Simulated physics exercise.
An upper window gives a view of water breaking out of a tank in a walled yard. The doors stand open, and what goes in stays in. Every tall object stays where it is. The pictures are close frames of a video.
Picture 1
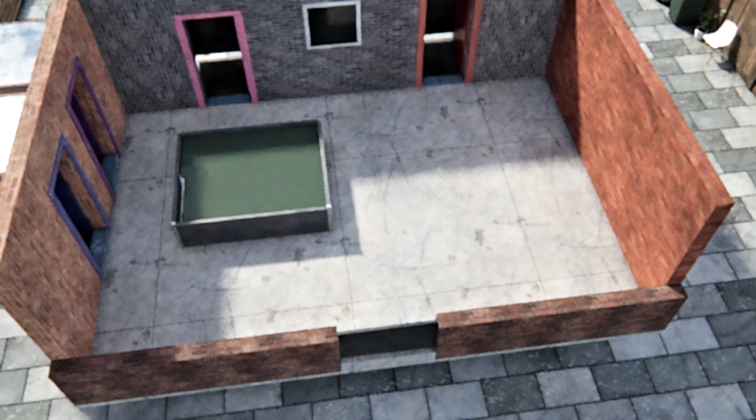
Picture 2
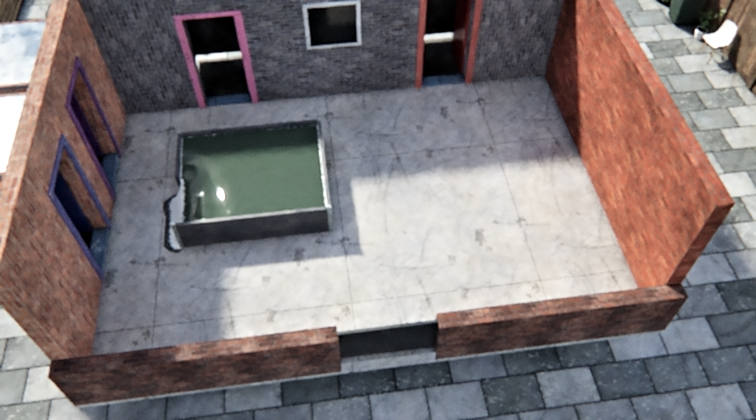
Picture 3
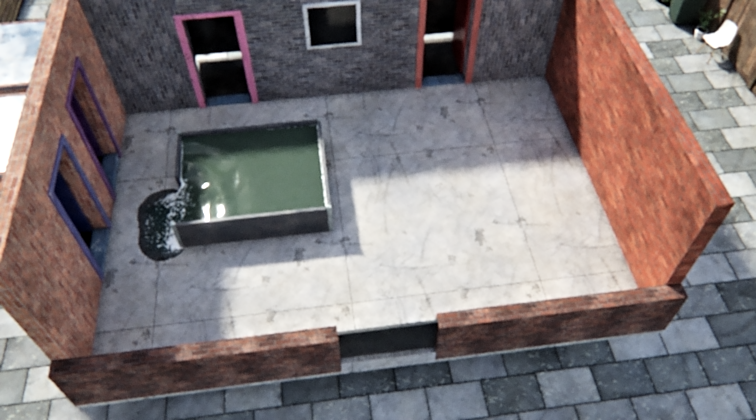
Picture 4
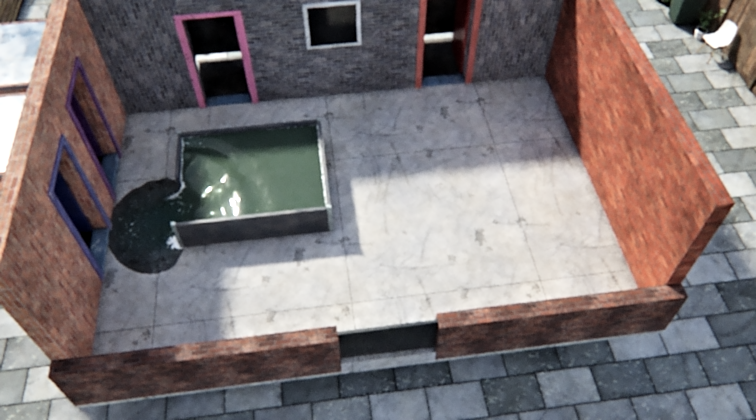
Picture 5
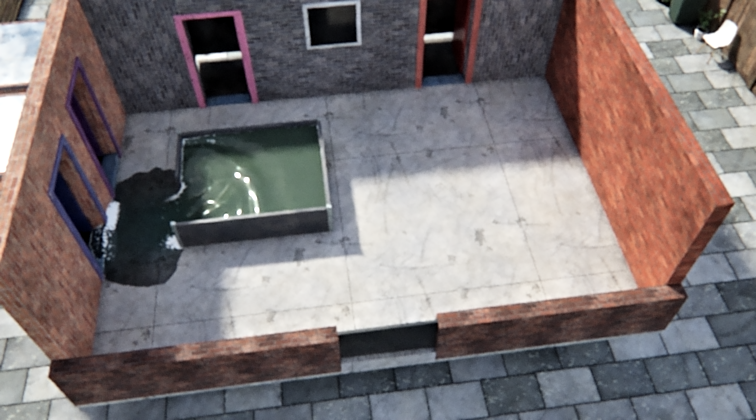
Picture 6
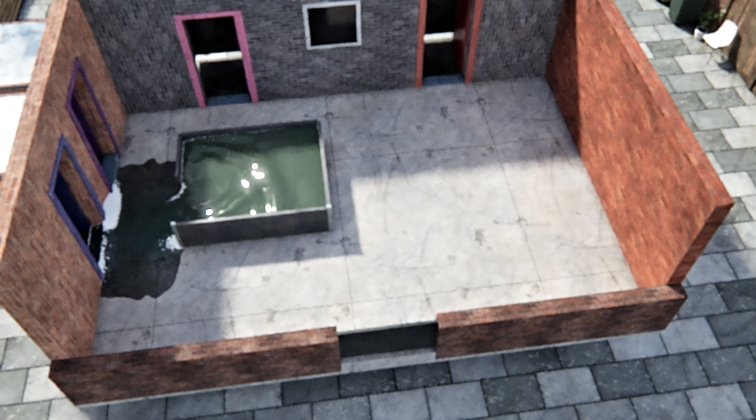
The clip opens on a walled yard seen from above, with a rectangular tank of still green water standing on pale paving. Water breaks out through the tank's left side and spreads in a dark, rounded pool, then reaches the left brick wall, foaming white and widening along its base.
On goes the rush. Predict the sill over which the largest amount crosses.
I would say the blue sill.
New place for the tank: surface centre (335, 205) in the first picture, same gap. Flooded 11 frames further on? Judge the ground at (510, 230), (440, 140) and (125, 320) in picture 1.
Point by point, the spots are not hit, not hit and hit.
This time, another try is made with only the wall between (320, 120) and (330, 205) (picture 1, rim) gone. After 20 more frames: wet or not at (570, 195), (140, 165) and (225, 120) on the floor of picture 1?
The first spot is soaked through, the second is left untouched, the third is left untouched.
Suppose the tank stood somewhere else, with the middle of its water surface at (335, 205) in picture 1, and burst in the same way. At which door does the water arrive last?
It would be the door marked red.
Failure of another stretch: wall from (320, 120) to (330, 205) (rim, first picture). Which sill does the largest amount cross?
Most of it gets in at the red one.
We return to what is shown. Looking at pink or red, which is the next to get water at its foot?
Looks like the pink door, honestly.
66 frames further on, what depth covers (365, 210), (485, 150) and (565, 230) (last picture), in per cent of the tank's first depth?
Taking the places in turn, I get roughly 2, 6 and 6 percent.
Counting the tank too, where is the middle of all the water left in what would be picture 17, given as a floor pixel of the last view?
My pick is pixel (222, 201).
A moment on, water covers 10 % of the floor; red door not reached, pink door not reached, purple door wet at the sill, nothing in, blue door a lot in.
Next, water covers 15 % of the floor; red door not reached, pink door not reached, purple door wet at the sill, nothing in, blue door a lot in.
Then, water covers 30 % of the floor; red door not reached, pink door a trickle in, purple door a trickle in, blue door a lot in.
Later, water covers 60 % of the floor; red door wet at the sill, nothing in, pink door some in, purple door a trickle in, blue door a lot in.
In the end, water covers 95 % of the floor; red door wet at the sill, nothing in, pink door some in, purple door a trickle in, blue door a lot in; the blue door has let in the most.
